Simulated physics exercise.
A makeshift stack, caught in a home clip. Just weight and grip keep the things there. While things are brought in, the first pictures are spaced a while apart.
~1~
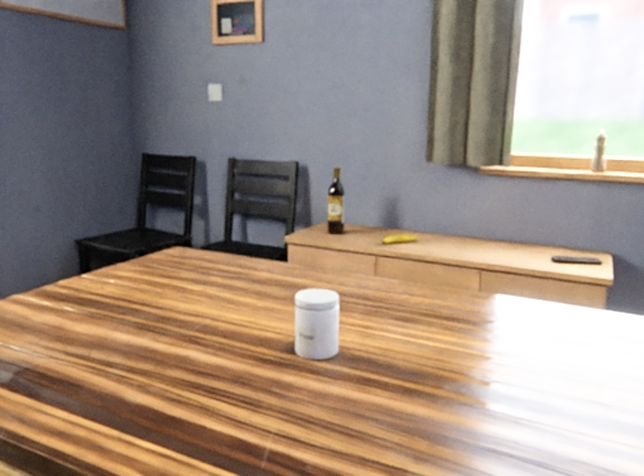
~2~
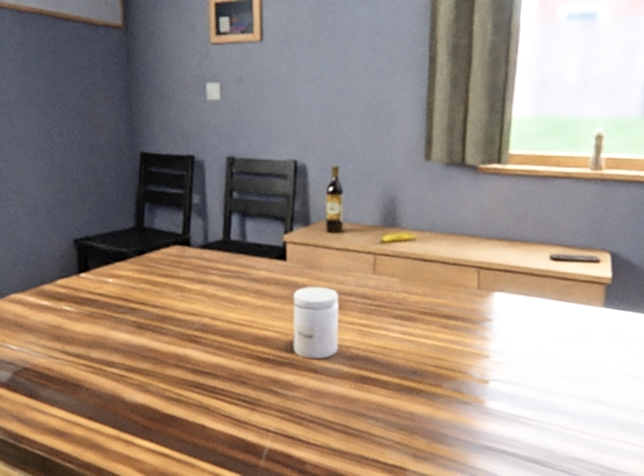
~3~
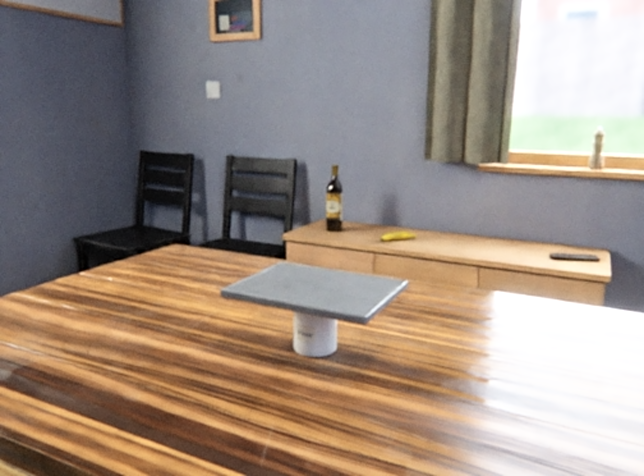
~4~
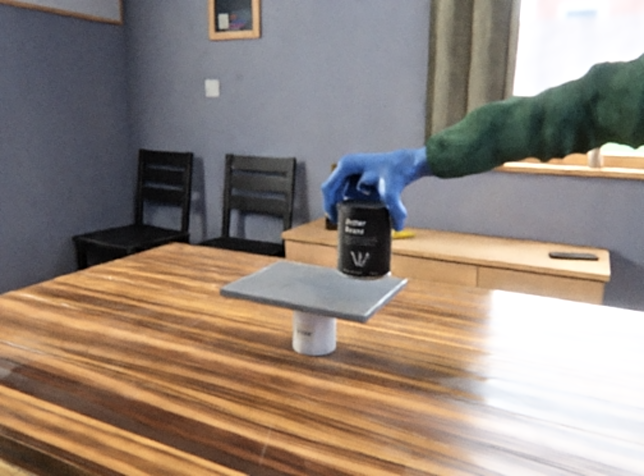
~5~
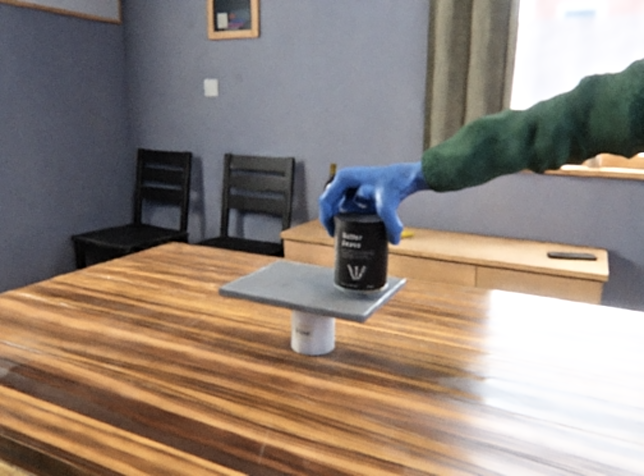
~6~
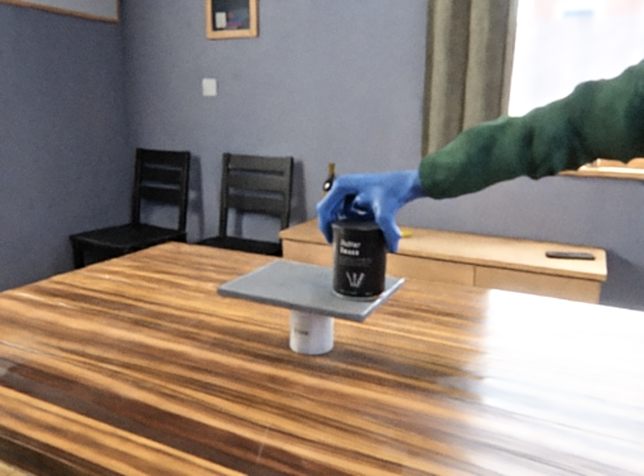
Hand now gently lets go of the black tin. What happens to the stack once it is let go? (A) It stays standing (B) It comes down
It comes down (B).
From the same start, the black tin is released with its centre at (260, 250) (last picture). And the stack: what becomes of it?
Well, it crumbles then.
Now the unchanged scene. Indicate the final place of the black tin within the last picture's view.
In the final view it sits at roughly (416, 347).
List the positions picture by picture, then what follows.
In the first frame, the last thing is not in view yet.
In the second frame, the last thing is not in view yet.
In the third frame, the last thing is not in view yet; grey lid (317, 288).
In the fourth frame, still above its spot; black tin (365, 238); grey lid (316, 287).
In the fifth frame, still above its spot; black tin (361, 251); grey lid (315, 287).
In the sixth frame, set down, still held; black tin (360, 258); grey lid (313, 286).
Then, 0.40 s past the last view, black tin now fallen; grey lid rocked 28° from its first pose.
Then, 0.60 s past the last view, grey lid rocked 74° from its first pose.
Then, 0.90 s past the last view, grey lid on its side.
Finally, fallen, black tin; down or leaning hard in the stack, grey lid; white jar still in place. Final places as the last picture's camera would see them, black tin near (416, 347). The stack gives way.
